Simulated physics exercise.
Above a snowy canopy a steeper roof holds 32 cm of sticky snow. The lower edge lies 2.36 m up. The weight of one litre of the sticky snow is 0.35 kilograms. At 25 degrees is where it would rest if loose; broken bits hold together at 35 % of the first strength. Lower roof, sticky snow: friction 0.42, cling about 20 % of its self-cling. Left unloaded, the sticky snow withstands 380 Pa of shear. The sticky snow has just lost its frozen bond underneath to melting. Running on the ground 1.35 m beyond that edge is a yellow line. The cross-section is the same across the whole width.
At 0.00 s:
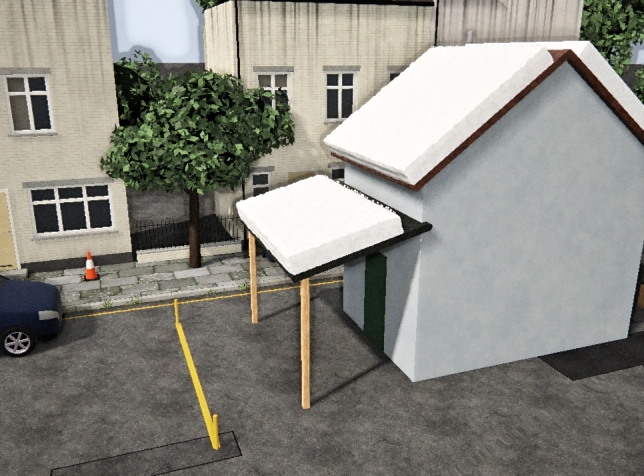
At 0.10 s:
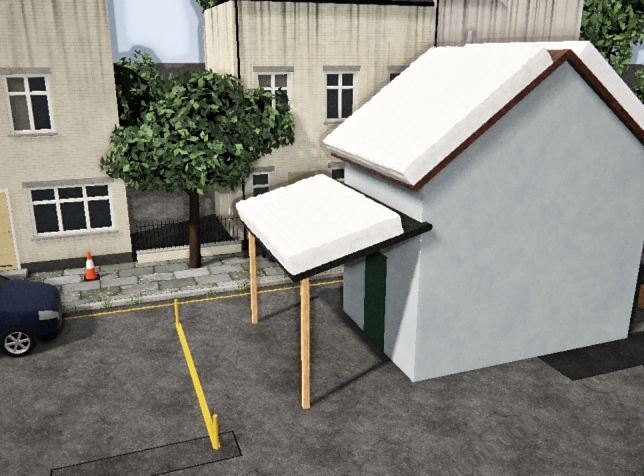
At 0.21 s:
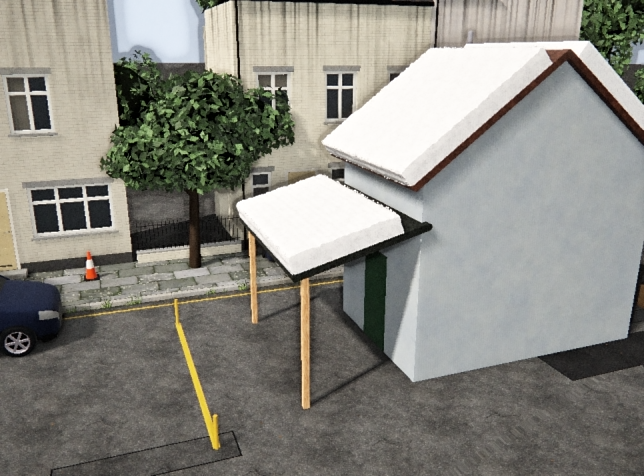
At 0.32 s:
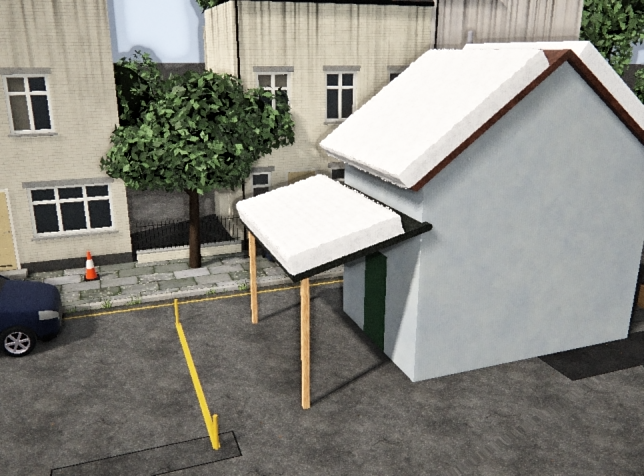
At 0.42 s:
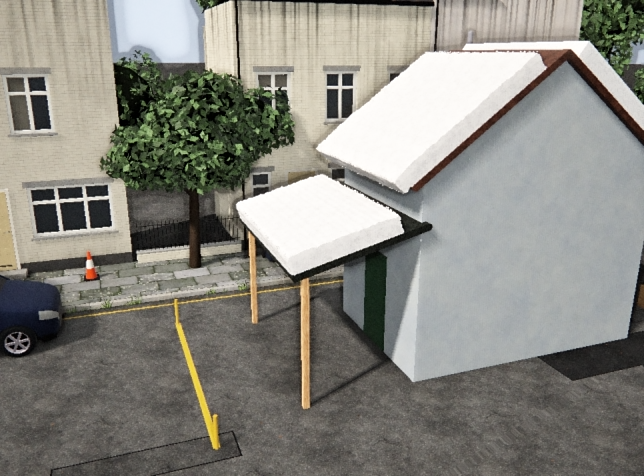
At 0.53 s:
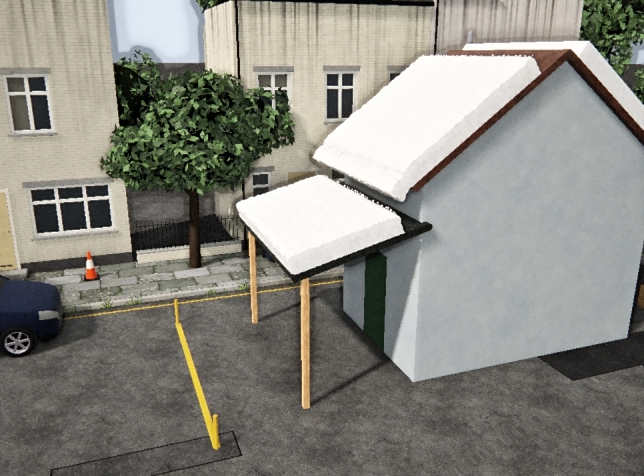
A thick white slab of snow slides slowly down the steep roof of a pale grey building on the right, baring a strip of roof near the ridge as its lower edge pushes out past the eave. Below it, a snowy canopy on wooden posts stays still beside a dark green door. The fixed, raised view also shows a yellow barrier, blue car, orange cone, tree and beige houses.
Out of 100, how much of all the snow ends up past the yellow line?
About 22 %.
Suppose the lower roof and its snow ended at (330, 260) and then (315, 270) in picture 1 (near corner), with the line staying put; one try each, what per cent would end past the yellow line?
30 %, 25 %.
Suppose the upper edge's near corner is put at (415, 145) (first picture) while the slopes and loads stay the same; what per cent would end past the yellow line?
In that case it would be around 45 percent.
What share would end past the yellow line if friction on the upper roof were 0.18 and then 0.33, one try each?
First try 40 per cent, second try 30 per cent.
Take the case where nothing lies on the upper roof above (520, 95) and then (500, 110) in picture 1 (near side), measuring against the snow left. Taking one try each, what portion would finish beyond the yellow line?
About 8 per cent the first time and about 1 per cent the second.
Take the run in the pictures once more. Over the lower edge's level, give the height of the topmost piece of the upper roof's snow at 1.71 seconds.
Roughly 1.6 m.
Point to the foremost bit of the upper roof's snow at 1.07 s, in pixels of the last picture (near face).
Near (357, 221), I'd say.
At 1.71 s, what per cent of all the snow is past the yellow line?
0 %.
After 1.07 s, none is below the lower edge and 0 % is past the line.
After 1.71 s, none is below the lower edge and 0 % is past the line.
After 2.36 s, 24 % is below the lower edge and 0 % is past the line.
After 3.00 s, 47 % is below the lower edge and 17 % is past the line.
After 4.50 s, 53 % is below the lower edge and 22 % is past the line.
